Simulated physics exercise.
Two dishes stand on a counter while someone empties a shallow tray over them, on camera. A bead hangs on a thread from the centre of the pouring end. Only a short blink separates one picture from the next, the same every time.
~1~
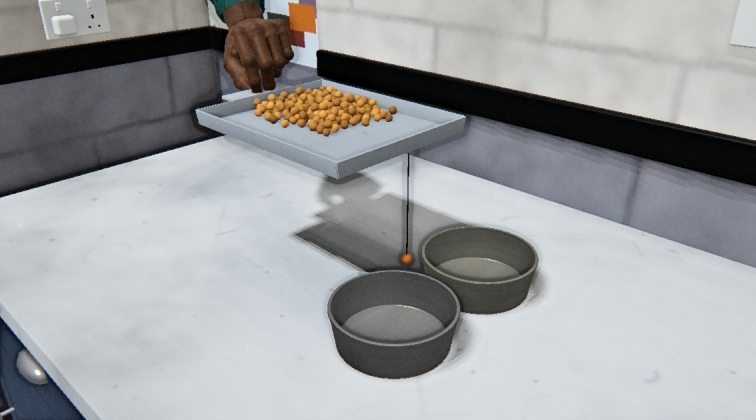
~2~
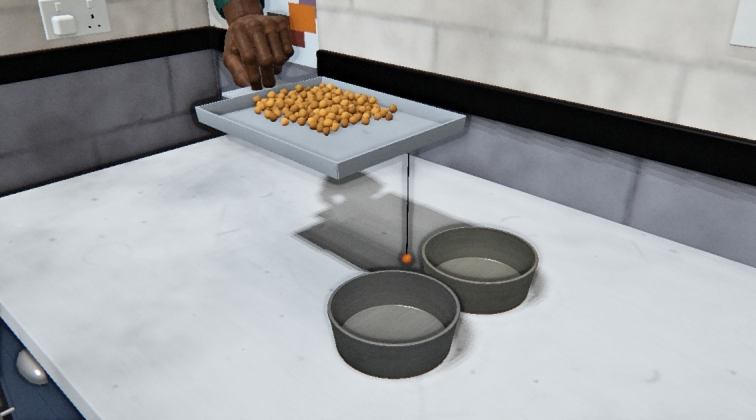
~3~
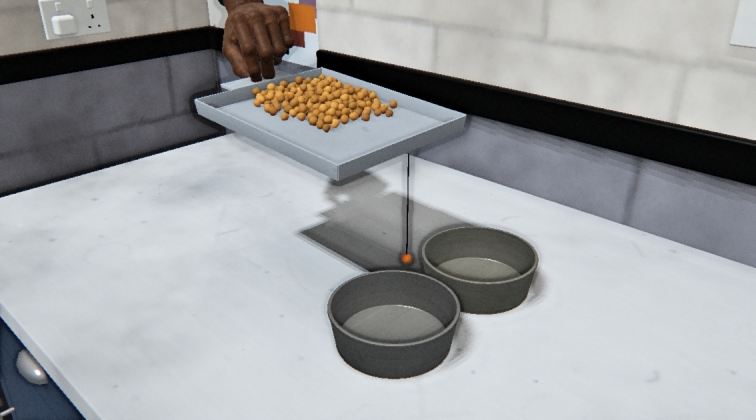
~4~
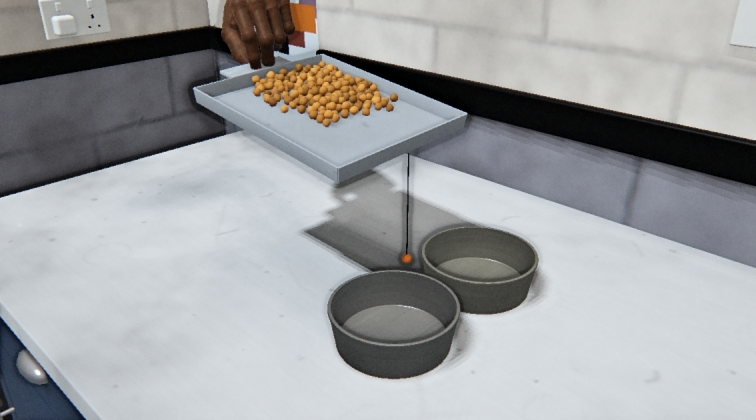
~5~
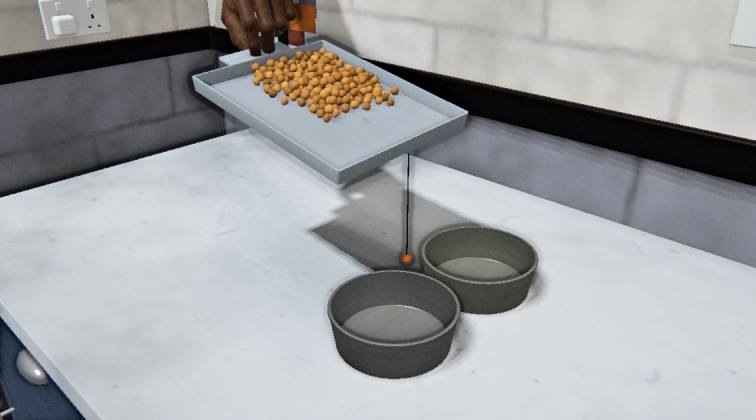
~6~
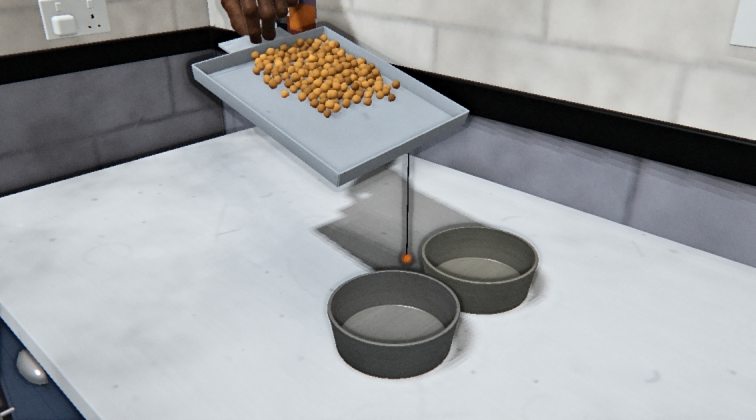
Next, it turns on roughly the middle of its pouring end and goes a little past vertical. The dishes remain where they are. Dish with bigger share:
Left.
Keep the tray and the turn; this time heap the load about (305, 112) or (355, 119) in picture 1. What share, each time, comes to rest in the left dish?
About 90 % and 70 %.
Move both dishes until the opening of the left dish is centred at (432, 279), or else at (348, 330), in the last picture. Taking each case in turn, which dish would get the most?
Results - the dish on the left side first, the dish on the left side second.
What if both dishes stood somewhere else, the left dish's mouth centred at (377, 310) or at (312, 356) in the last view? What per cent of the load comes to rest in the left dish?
Trial 1 near 80 percent, trial 2 near 20 percent.
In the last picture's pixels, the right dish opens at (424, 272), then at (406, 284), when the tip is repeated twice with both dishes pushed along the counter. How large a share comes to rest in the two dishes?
First 70 %, then 70 %.
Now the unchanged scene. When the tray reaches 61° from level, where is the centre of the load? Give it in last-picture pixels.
The middle of the pieces sits at roughly (374, 140).
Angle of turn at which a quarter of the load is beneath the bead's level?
Close to 90° of tilt at that moment.
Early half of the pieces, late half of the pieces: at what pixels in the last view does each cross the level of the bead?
I'd place the first part at (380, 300) and the rest at (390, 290).
Soon after the last picture, tray tipped steeply; most on the tray; a stray few in the left dish; a small part in the air.
A little later, tray tipped right over; about two thirds on the tray; about a quarter in the left dish; a small part outside both; a small part in the air.
Later still, tray tipped past a quarter turn; most in the left dish; a stray few in the right dish; about a quarter outside both.
At rest, tray tipped past a quarter turn; most in the left dish; a stray few in the right dish; about a quarter outside both.
